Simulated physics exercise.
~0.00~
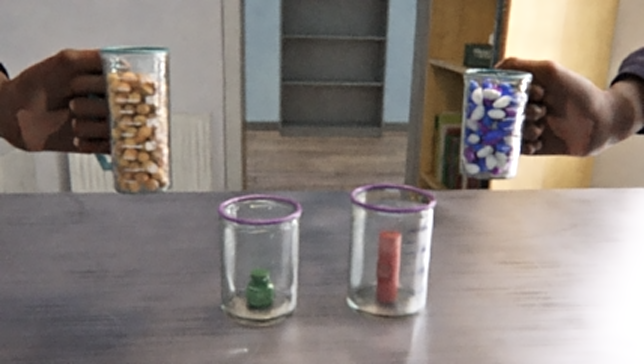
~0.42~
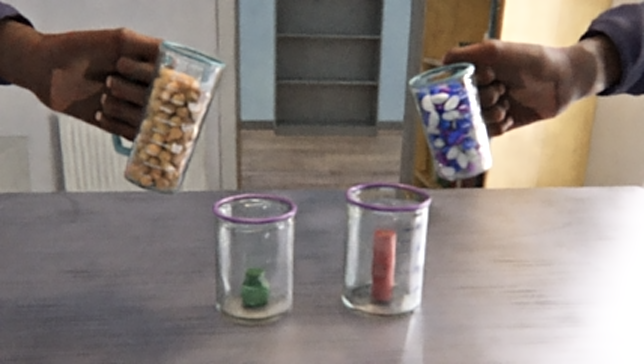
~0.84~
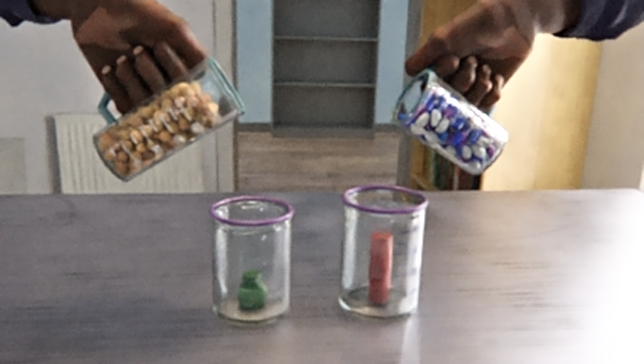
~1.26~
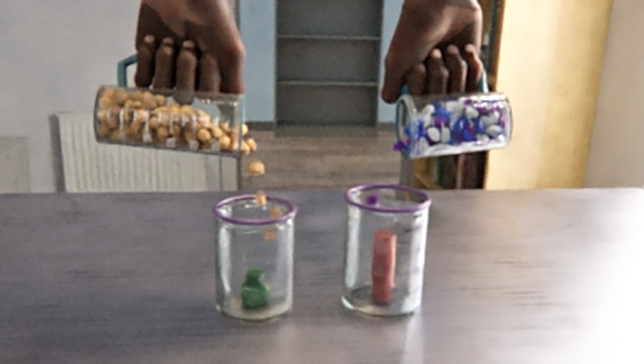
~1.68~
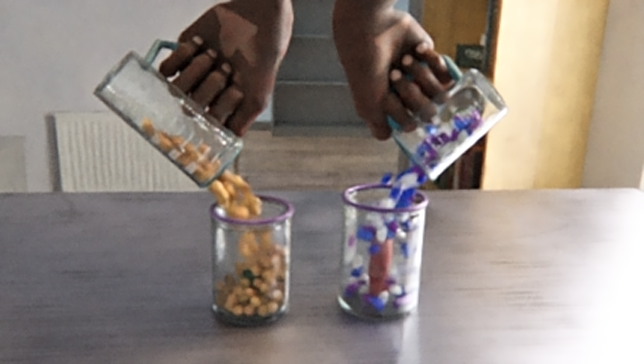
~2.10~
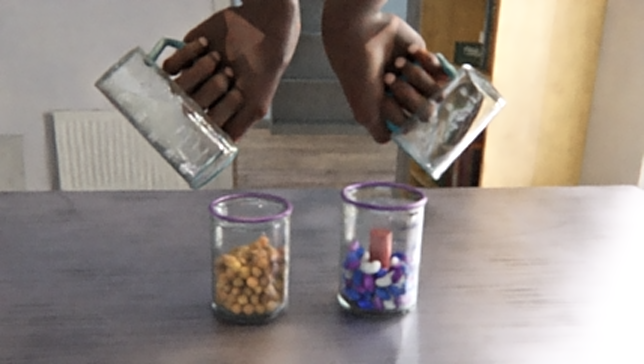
In a room with a grey shelf and a wooden bookcase behind, a slightly swaying camera faces a dark tabletop. Two clear containers with purple rims stand on it, the left holding a small green object, the right an upright red one. Above them, two hands hold glass mugs, the left full of tan, nut-like pieces, the right of blue, purple and white ones. The hands move inward and tip the mugs until the pieces tumble into the containers below. Finally the mugs are empty, the green object is buried, and the red one still pokes out.
